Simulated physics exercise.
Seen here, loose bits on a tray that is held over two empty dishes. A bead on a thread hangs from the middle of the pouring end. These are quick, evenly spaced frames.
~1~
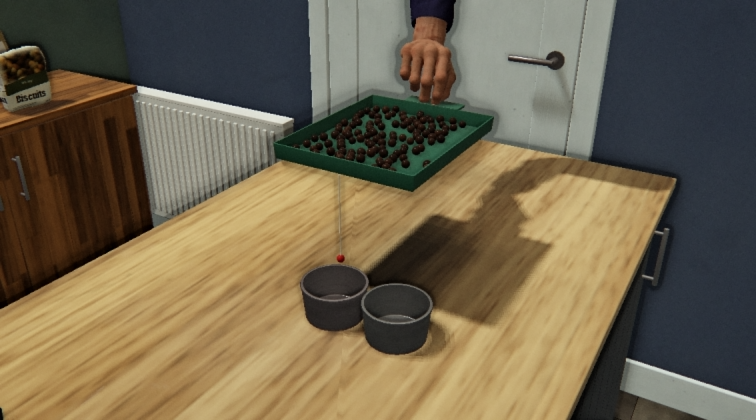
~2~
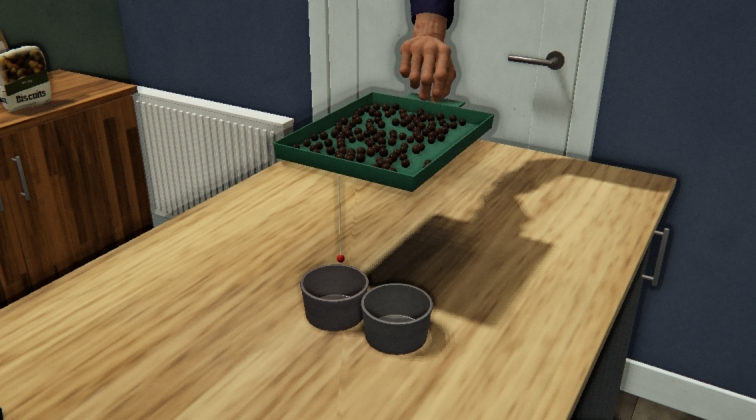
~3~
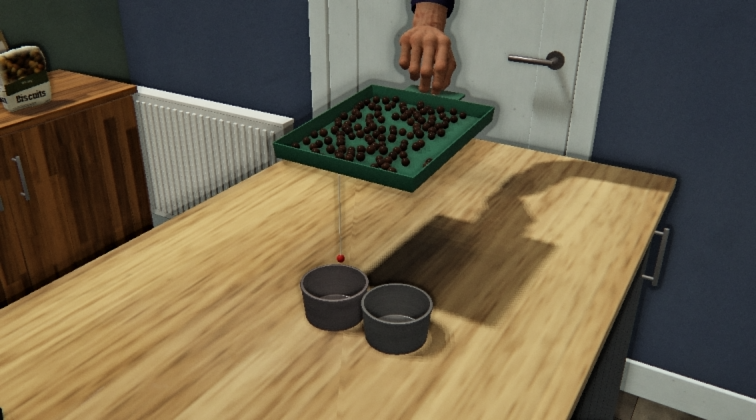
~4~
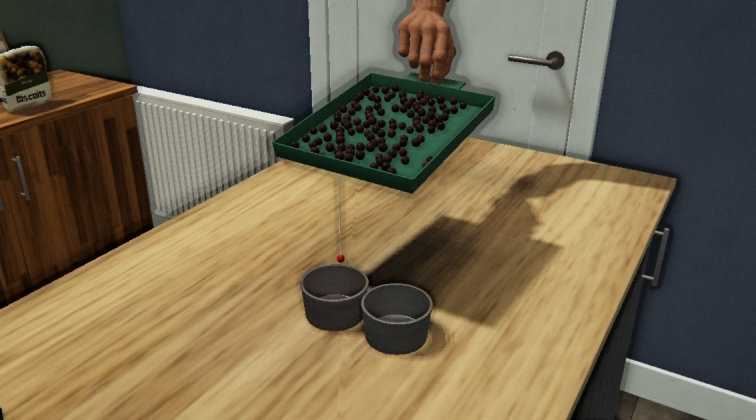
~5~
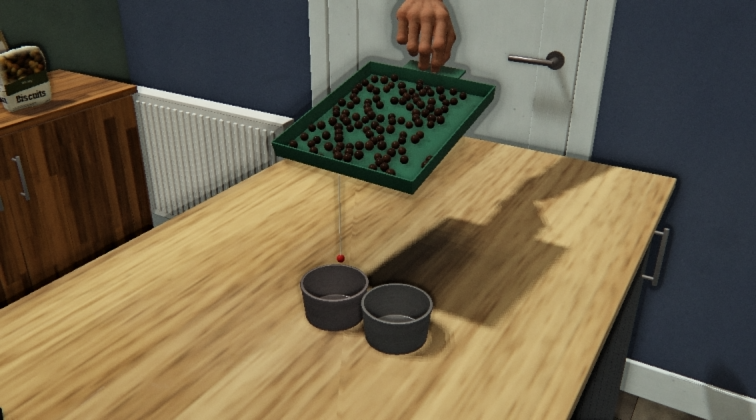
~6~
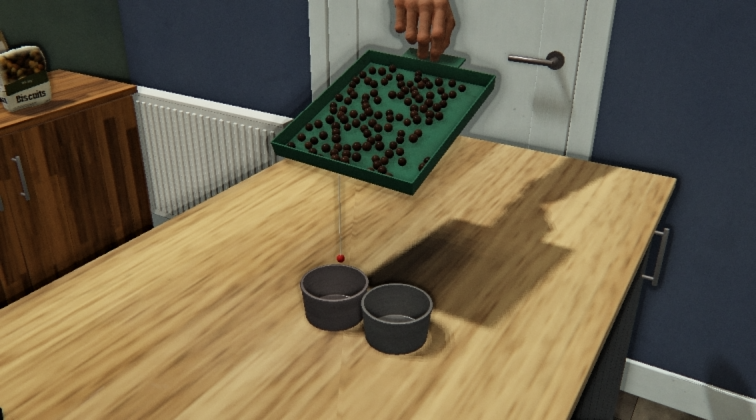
A hand tilts a green tray of small dark balls gradually more steeply above two dishes.
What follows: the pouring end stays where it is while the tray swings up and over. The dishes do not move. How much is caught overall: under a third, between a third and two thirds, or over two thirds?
Caught overall: Between a third and two thirds.
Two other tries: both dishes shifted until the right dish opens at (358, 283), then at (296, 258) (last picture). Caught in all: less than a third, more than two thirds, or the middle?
The first try: Below one third. The second: Under a third.
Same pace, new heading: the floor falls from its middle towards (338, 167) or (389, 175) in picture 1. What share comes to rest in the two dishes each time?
Near 10 % and 80 %.
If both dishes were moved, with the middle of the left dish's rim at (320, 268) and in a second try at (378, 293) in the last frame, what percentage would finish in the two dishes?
Near 30 % and 40 %.
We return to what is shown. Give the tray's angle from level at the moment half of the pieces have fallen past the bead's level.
At some 110 degrees.
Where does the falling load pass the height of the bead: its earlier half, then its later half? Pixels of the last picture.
First near (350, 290), later near (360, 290).
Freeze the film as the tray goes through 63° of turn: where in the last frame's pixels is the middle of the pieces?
Around (360, 153).
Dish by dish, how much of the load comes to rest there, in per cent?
Left dish near 20 in a hundred; right dish near 30.
Shortly afterwards, tray tipped steeply; all but a few on the tray; only a few in the right dish; only a few outside both; only a few in the air.
Next, tray tipped past a quarter turn; near a quarter on the tray; a little in the right dish; a little in the left dish; a little outside both; near a third in the air.
Some moments later, tray tipped past a quarter turn; near a third in the right dish; near a quarter in the left dish; near half outside both.
In the end, tray tipped past a quarter turn; near a third in the right dish; near a quarter in the left dish; near half outside both.
